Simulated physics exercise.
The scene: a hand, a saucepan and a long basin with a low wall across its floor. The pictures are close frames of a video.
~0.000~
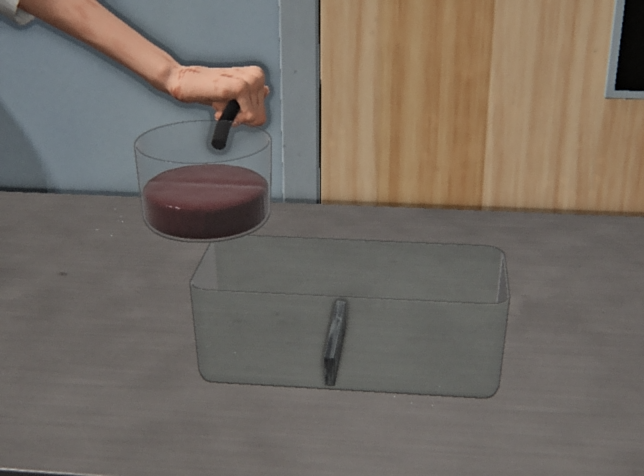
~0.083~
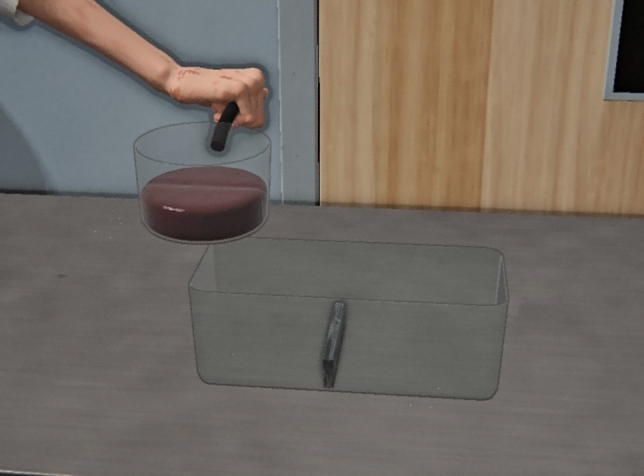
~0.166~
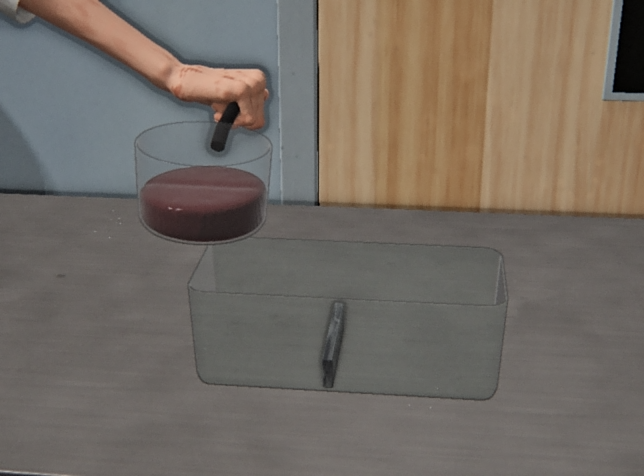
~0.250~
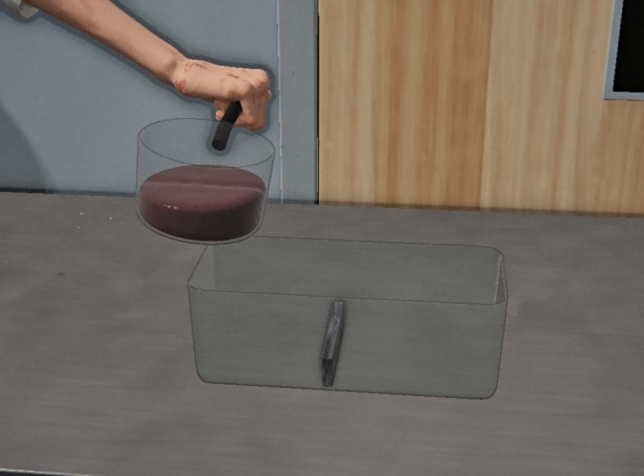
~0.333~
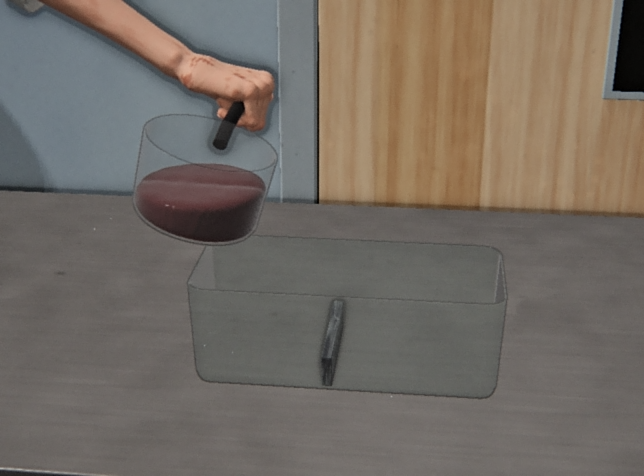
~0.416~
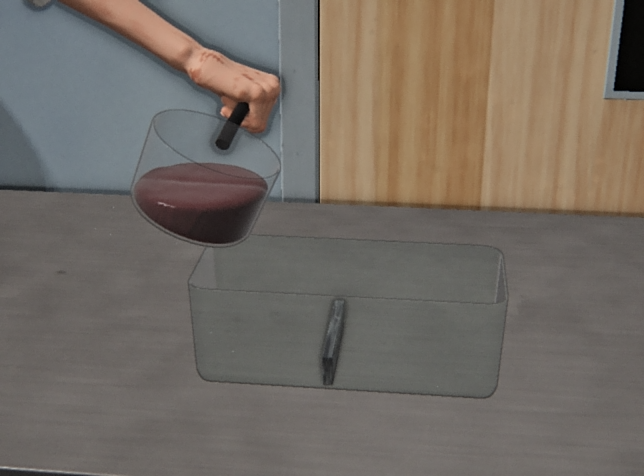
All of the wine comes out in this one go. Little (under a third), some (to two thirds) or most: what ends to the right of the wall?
In the end under a third is right of the wall.
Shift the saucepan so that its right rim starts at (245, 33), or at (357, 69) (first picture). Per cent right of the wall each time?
Roughly 15 per cent, and 90 per cent.
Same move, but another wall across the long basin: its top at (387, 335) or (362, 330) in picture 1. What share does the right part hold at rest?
About 5 and 5 per cent.
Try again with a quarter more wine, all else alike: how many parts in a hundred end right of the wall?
Roughly 25 in a hundred.
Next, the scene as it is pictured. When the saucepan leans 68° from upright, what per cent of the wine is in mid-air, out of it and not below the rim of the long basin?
Some 15 per cent.
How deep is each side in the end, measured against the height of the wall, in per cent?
Left: 70 %. Right: 0 %.
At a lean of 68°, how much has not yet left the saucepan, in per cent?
Roughly 80 in a hundred.
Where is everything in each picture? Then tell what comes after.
The first picture shows tilt 0°; pouring edge (269, 145); surface from (147, 181) to (268, 186); the long basin's rim runs from (202, 262) to (506, 276); the wall's top is at (336, 329).
The second picture shows tilt 1°; pouring edge (269, 148); surface from (145, 183) to (267, 187).
The third picture shows tilt 4°; pouring edge (270, 151); surface from (144, 183) to (266, 188).
The fourth picture shows tilt 9°; pouring edge (273, 156); surface from (143, 181) to (266, 187).
The fifth picture shows tilt 15°; pouring edge (275, 163); surface from (139, 180) to (266, 186).
The sixth picture shows tilt 23°; pouring edge (279, 172); surface from (138, 178) to (269, 186).
A moment on, the saucepan is tipped part way and 78 per cent is still to pour, 6 is left of the wall and 0 right of it.
Next, the saucepan is tipped on its side and 29 per cent is still to pour, 55 is left of the wall and 6 right of it.
Then the saucepan is tipped on its side and 7 per cent is still to pour, 83 is left of the wall and 8 right of it.
Later the saucepan is tipped on its side and 1 per cent is still to pour, 90 is left of the wall and 8 right of it.
Finally, 91 per cent lies left of the wall, 8 right of it and 0 outside.
